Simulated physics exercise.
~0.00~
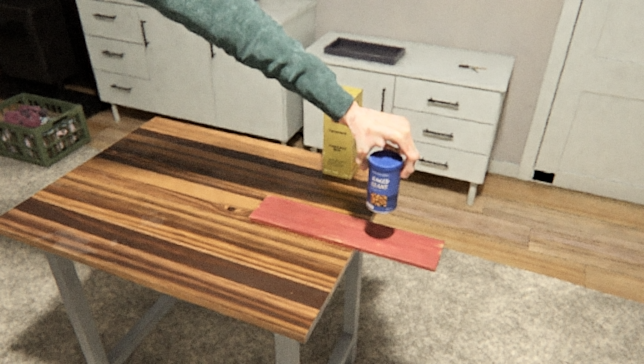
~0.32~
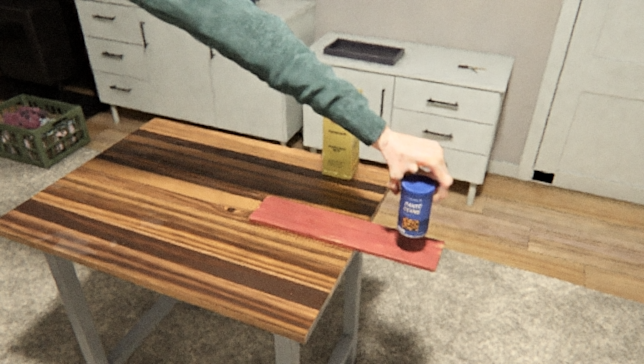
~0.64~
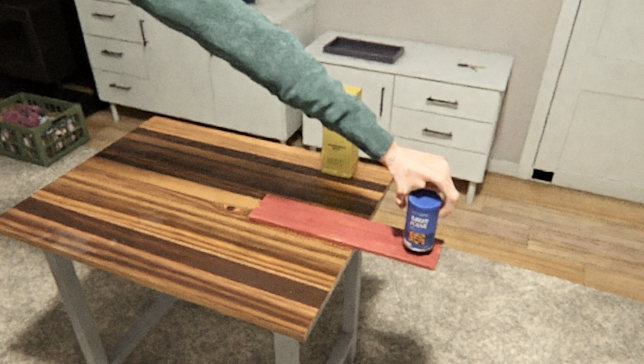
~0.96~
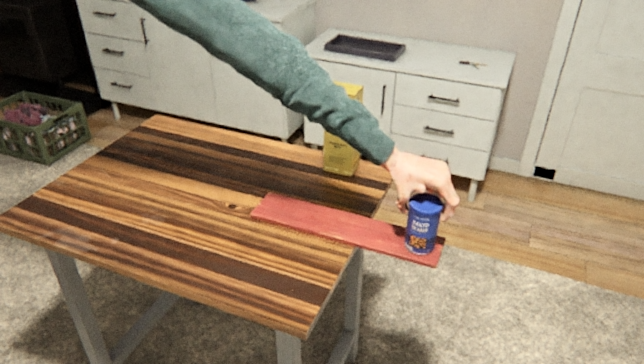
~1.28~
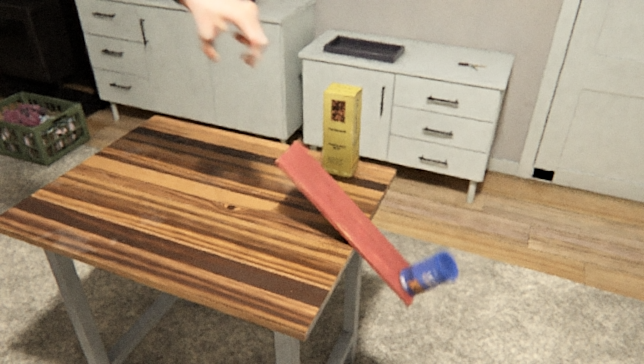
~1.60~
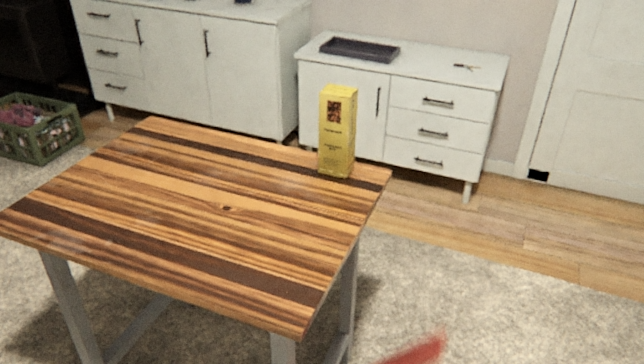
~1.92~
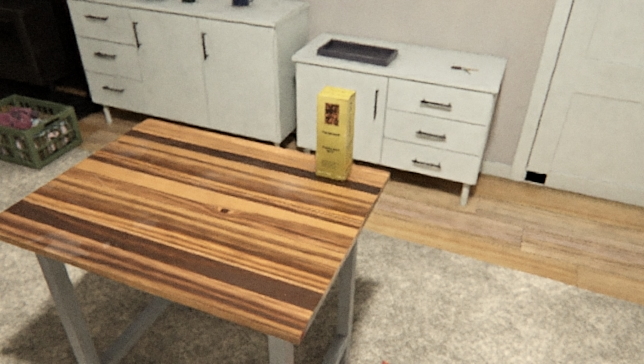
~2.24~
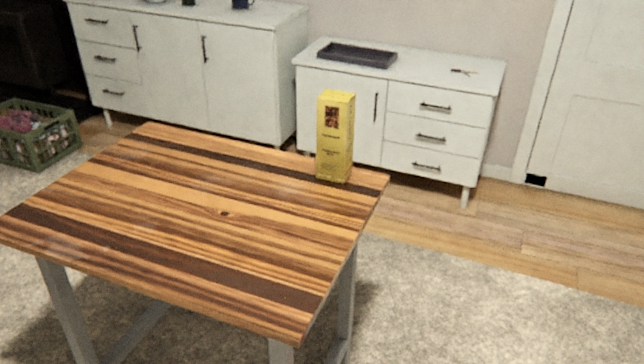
An arm in a green sleeve reaches in from the upper left over a striped wooden table, seen from above in a room with white cabinets, a pale rug and a crate at the left. A red board juts past the table's right edge, and a yellow carton stands near the back corner. The hand carries a blue tin rightward and lowers it upright onto the board's overhanging end. Once the hand lets go and draws back, the board tips and the tin leans outward. Both drop off the edge and out of view, leaving the carton standing on the table.
